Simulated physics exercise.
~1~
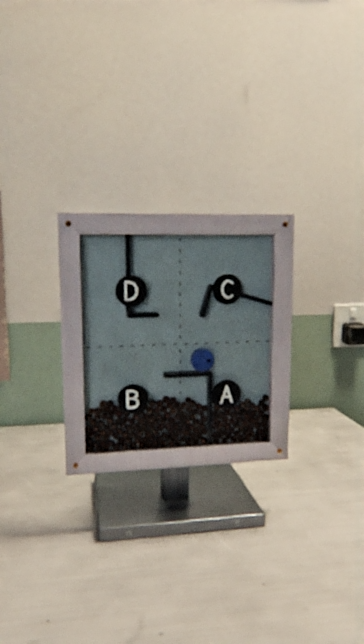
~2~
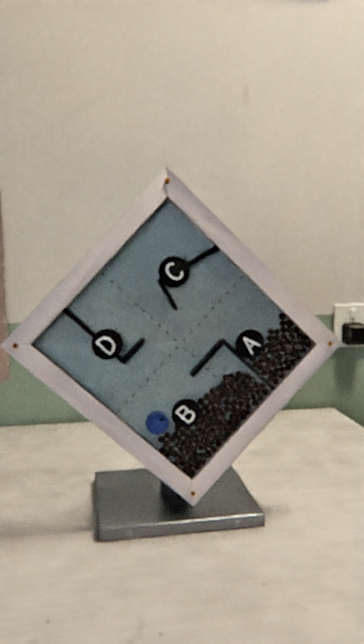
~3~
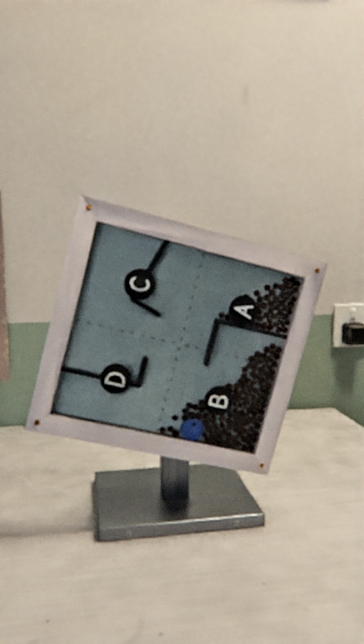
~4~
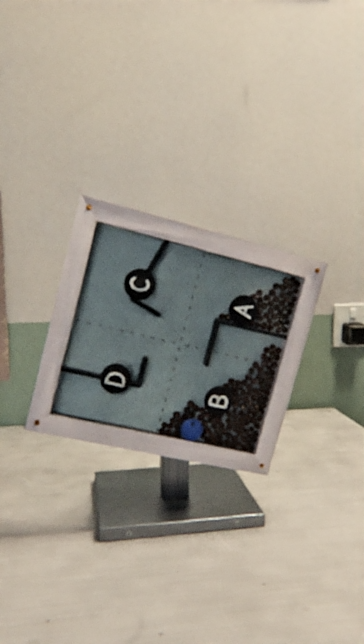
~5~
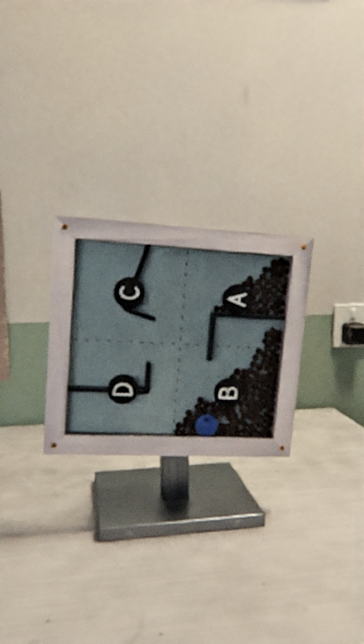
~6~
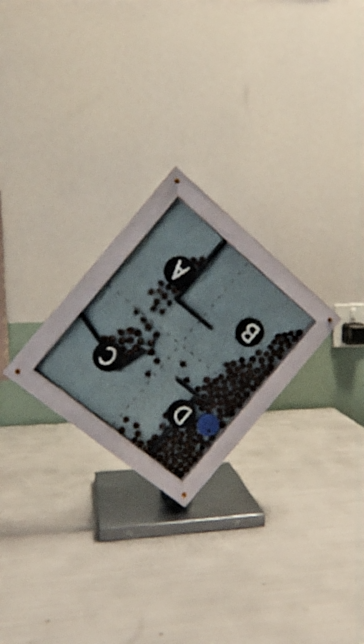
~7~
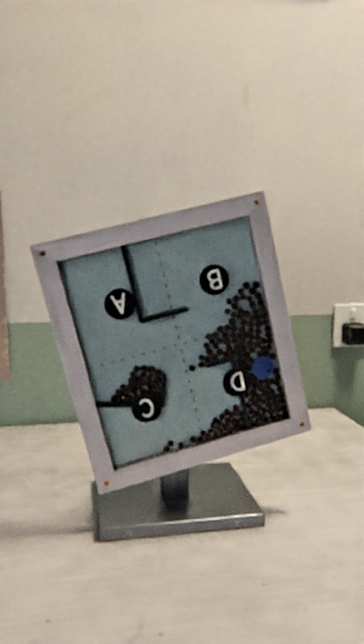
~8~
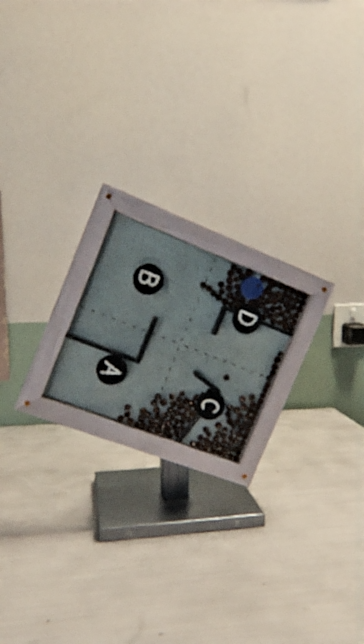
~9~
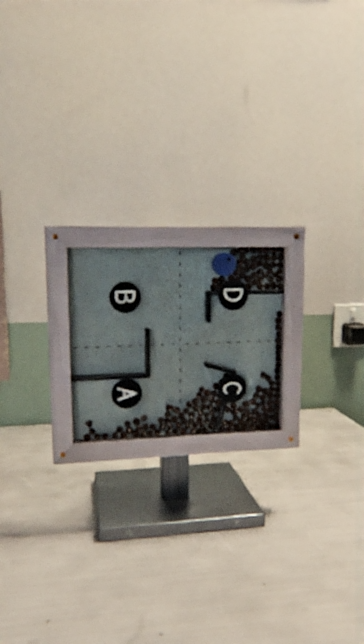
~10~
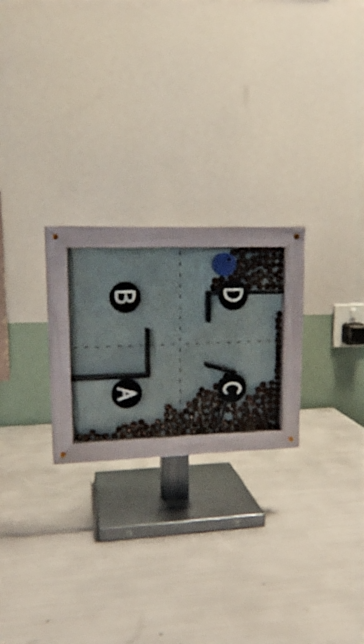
On a pale tabletop, a framed puzzle box turns anticlockwise, pauses, then turns further, dark pellets settling mostly by C.
